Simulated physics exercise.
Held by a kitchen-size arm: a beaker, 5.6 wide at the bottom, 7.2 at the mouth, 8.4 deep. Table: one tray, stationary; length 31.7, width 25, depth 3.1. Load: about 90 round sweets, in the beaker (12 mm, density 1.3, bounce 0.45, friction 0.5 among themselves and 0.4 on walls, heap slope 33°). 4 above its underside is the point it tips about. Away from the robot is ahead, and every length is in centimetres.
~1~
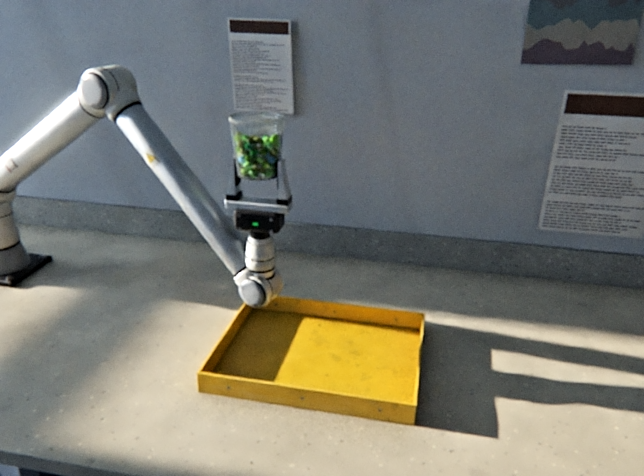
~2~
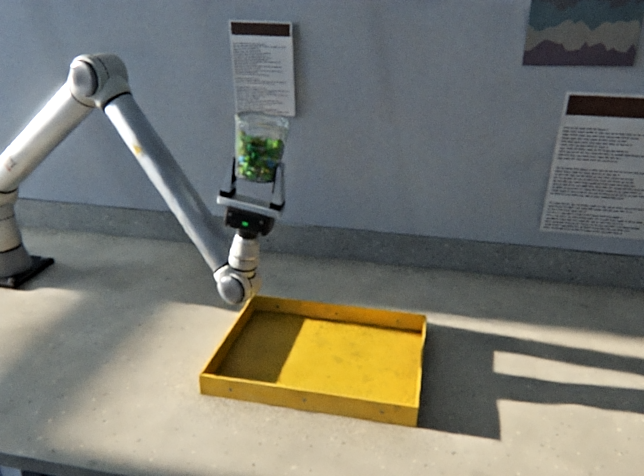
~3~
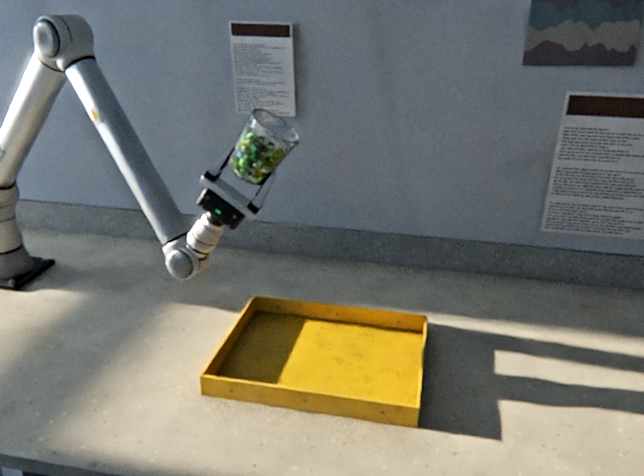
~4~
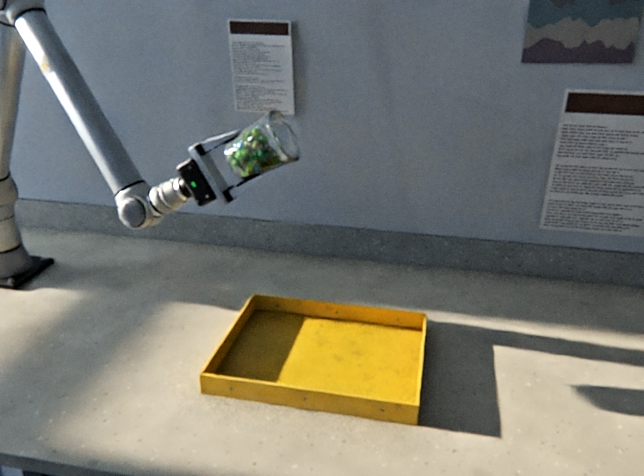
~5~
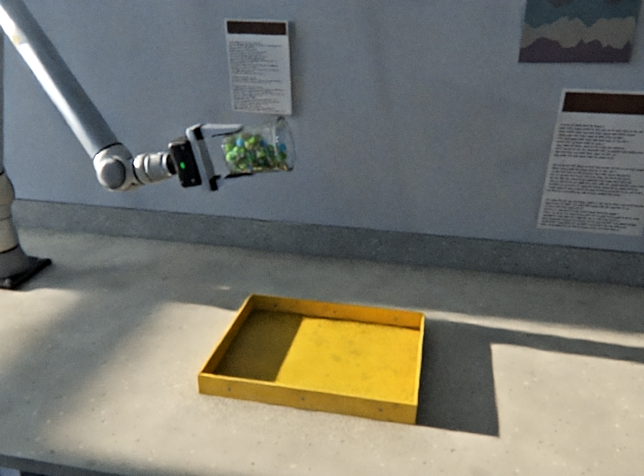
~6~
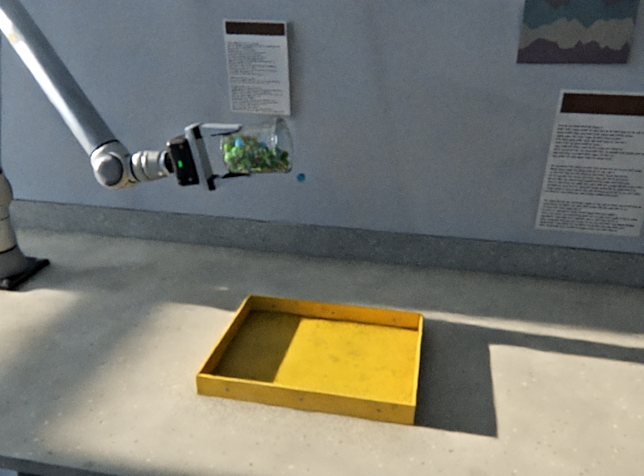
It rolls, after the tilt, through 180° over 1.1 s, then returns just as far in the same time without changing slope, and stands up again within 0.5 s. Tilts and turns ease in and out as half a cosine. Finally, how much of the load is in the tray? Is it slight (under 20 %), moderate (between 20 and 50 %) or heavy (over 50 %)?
It is moderate, between 20 and 50 %.
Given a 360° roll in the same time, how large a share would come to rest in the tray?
It would come to around 40 per cent.
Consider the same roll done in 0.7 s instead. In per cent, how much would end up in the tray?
About 25 %.
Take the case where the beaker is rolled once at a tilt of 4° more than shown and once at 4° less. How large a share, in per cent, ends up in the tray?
You'd get close to 40 per cent, then close to 15 per cent.
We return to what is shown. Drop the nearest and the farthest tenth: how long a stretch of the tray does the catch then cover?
Some 22 cm.
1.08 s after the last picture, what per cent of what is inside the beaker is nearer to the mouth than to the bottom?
Some 35 per cent.
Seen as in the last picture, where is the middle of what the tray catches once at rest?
Roughly at pixel (335, 356).
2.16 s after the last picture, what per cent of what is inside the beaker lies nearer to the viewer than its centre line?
65 %.
Then, 1.08 s on, tipped 78°, highest piece 36 above the table; 78 in the beaker, 13 in the tray, 2 in flight or on a rim.
Then, 2.16 s on, tipped 78°, highest piece 36 above the table; 69 in the beaker, 21 in the tray, 3 in flight or on a rim.
Then, 2.90 s on, upright, highest piece 37 above the table; 68 in the beaker, 25 in the tray.
Then, 3.60 s on, upright, highest piece 37 above the table; 68 in the beaker, 25 in the tray.
In the end, 68 in the beaker, 25 in the tray. That is 27 % in the tray.
